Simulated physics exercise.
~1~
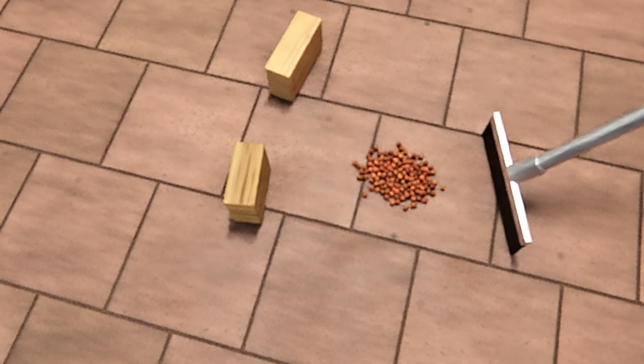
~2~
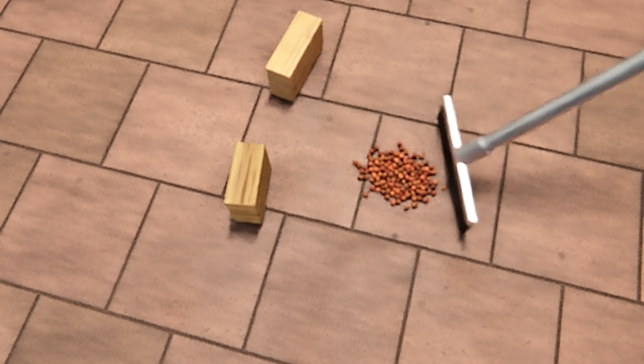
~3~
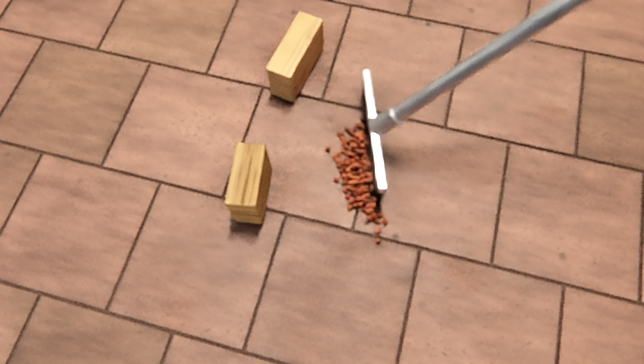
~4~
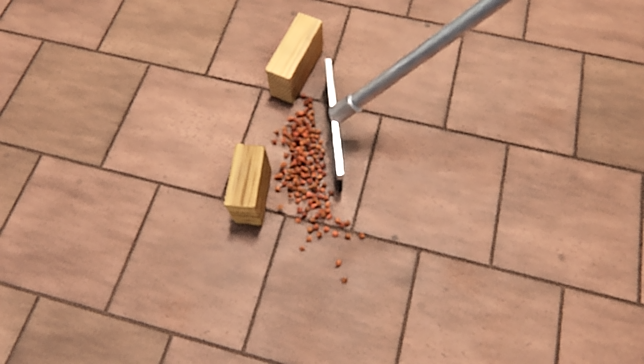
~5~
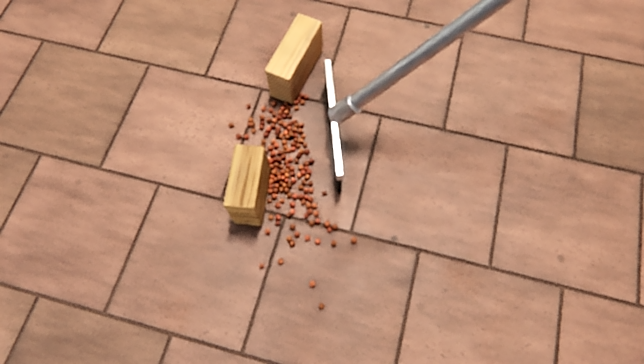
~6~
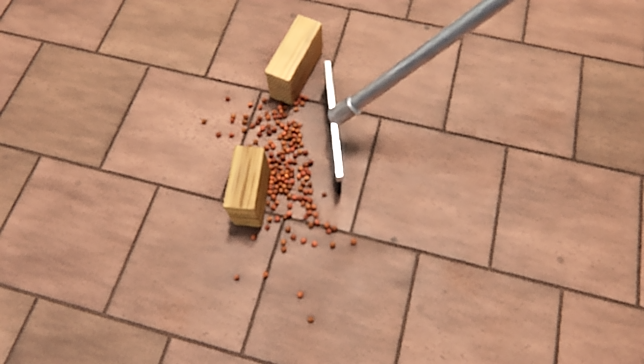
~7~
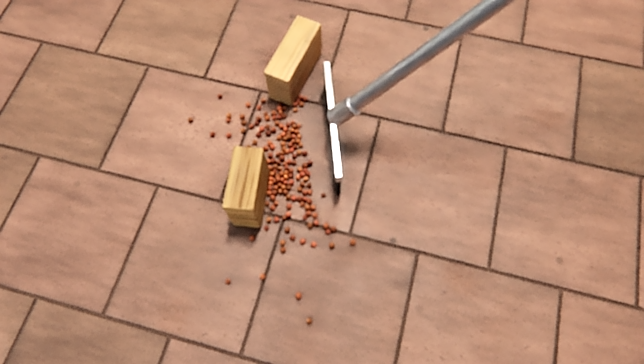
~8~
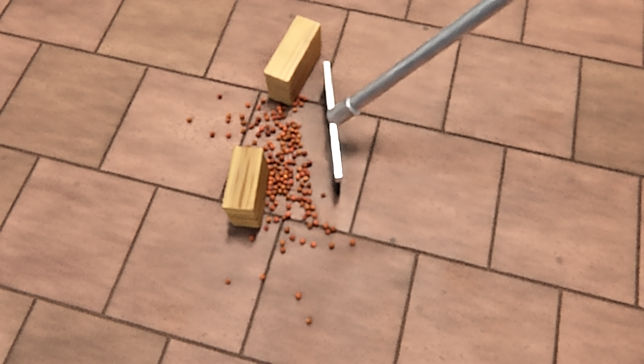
To begin with, a squeegee on a long metal handle stands to the right of a small heap of reddish-brown pellets on a tiled floor, with two wooden blocks to the left. The squeegee slides left, reaches the heap and pushes it into a long, narrow band. It carries the pellets toward the gap between the blocks, then stops just short of them. The pellets keep spreading, some slipping through the gap and a few scattering toward the viewer. Finally everything settles, with most pellets lying between the blade and the blocks and some beyond the gap.
